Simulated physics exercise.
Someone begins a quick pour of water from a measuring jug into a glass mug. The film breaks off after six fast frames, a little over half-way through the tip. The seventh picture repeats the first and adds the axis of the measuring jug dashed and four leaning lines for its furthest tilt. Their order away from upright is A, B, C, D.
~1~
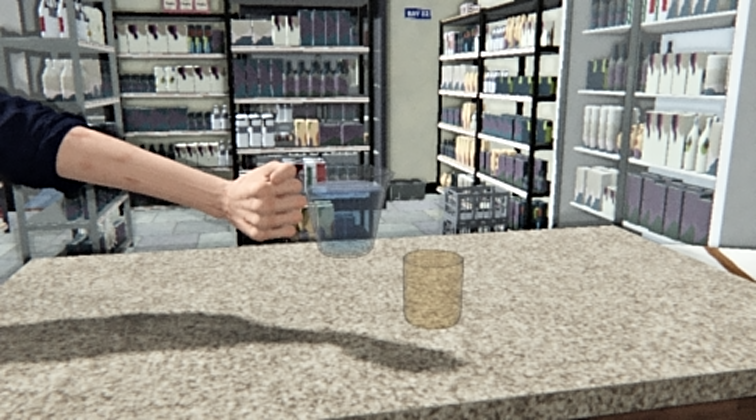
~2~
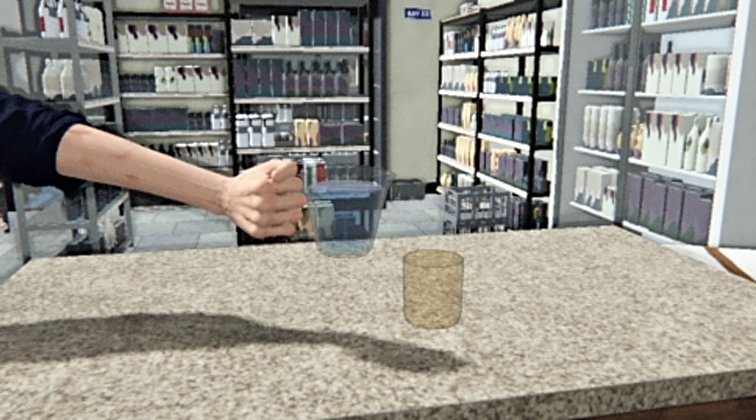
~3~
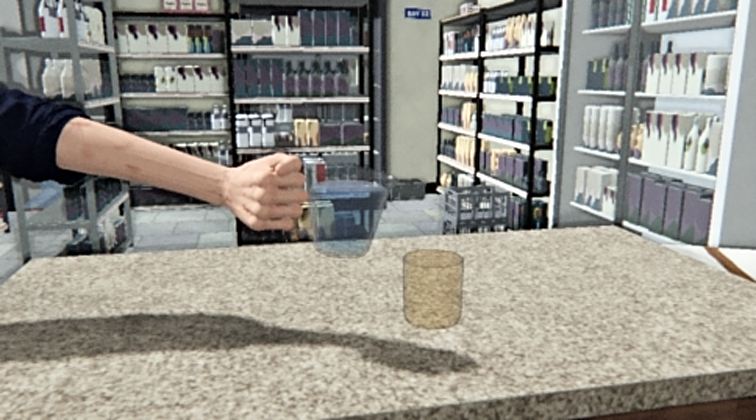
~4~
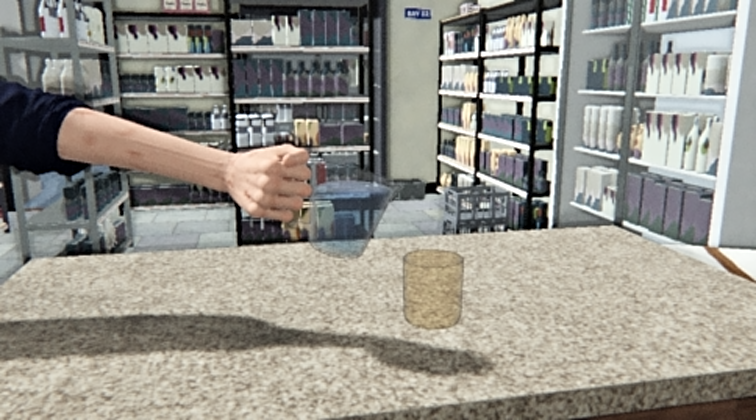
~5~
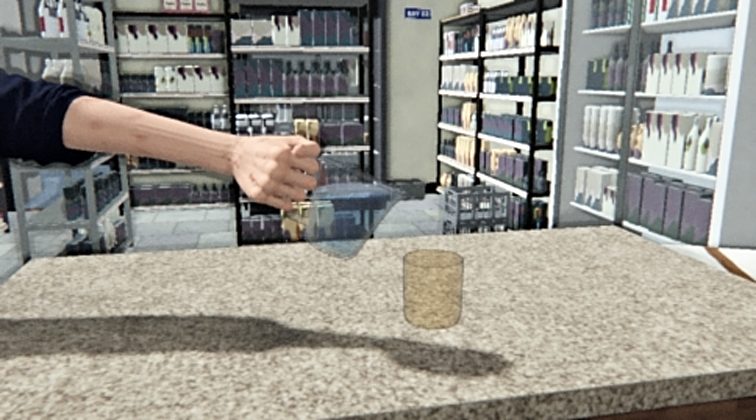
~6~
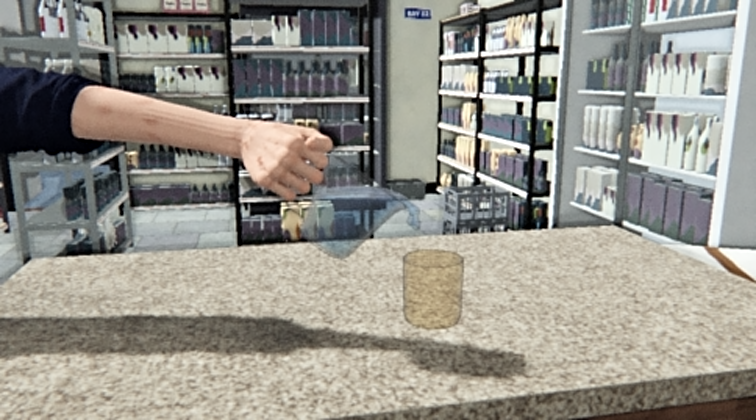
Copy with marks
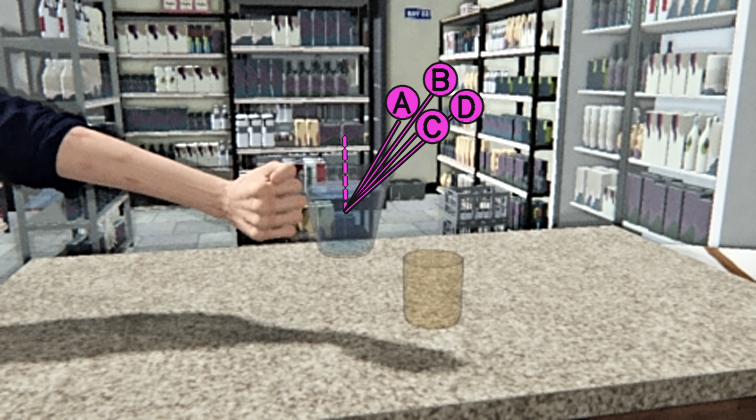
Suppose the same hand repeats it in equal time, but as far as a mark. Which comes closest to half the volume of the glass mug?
D works best here.
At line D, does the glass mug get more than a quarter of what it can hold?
Yes.
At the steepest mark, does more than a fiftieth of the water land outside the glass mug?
No.
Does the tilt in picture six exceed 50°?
No.
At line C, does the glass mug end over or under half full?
Under.
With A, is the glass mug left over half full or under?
Under.
On the marked copy, A at (398, 121); B at (431, 95); C at (415, 134); D at (452, 116).
Choosing A, the glass mug ends with about 15 % of what it can hold.
Choosing B, the glass mug ends with about 25 % of what it can hold.
Choosing C, the glass mug ends with about 37 % of what it can hold.
Choosing D, the glass mug ends with about 50 % of what it can hold.
